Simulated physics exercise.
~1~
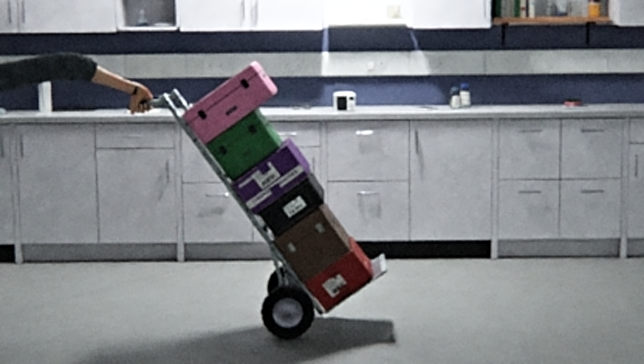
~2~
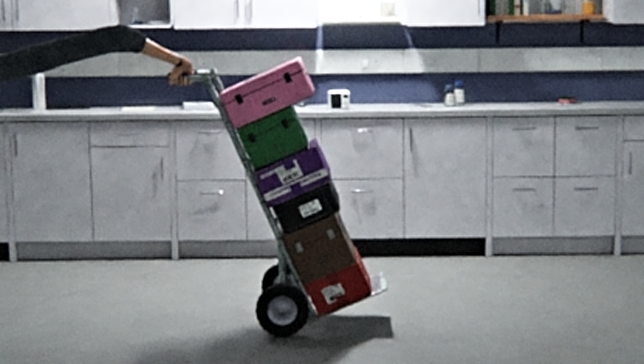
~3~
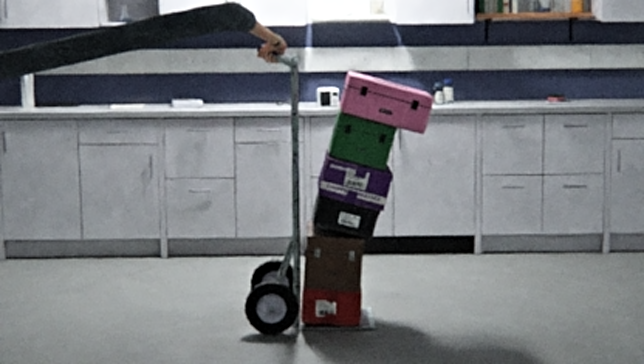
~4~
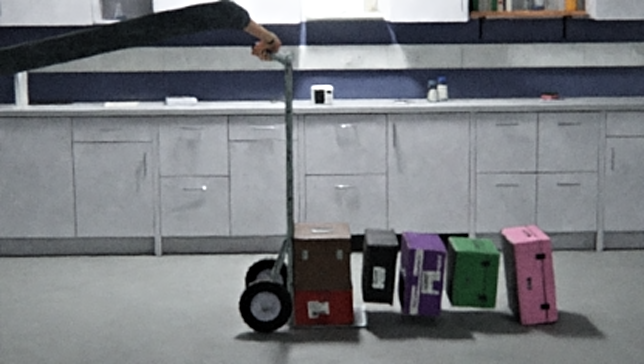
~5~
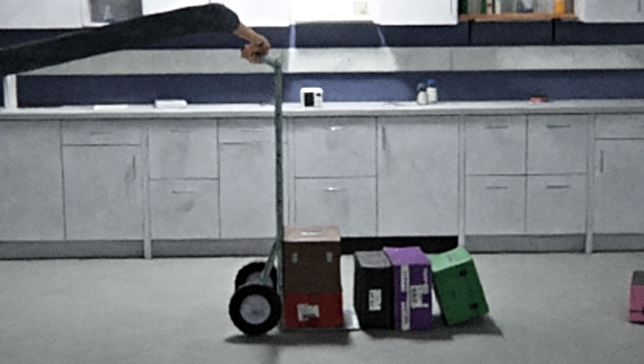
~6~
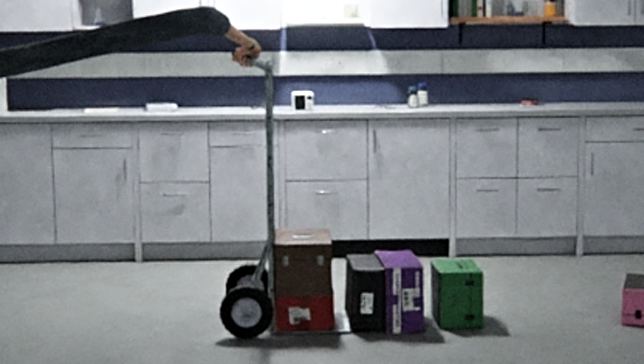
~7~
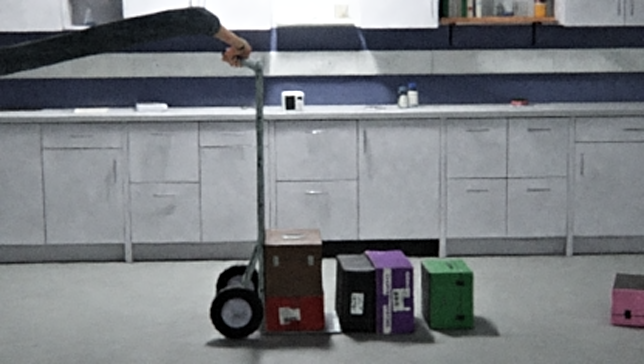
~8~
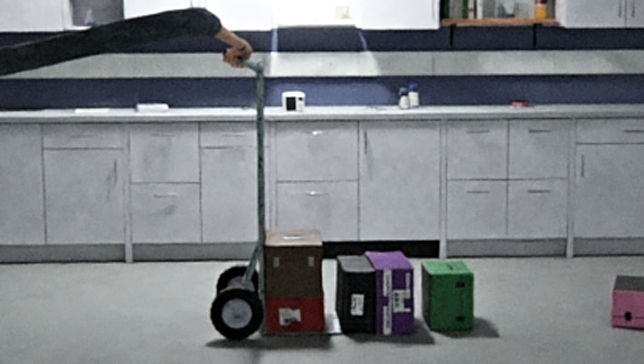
An arm swung a tilted hand truck stacked with six coloured boxes upright, and the top four toppled off to the right, the pink one landing farthest away, while the brown and red ones stayed stacked on the plate.
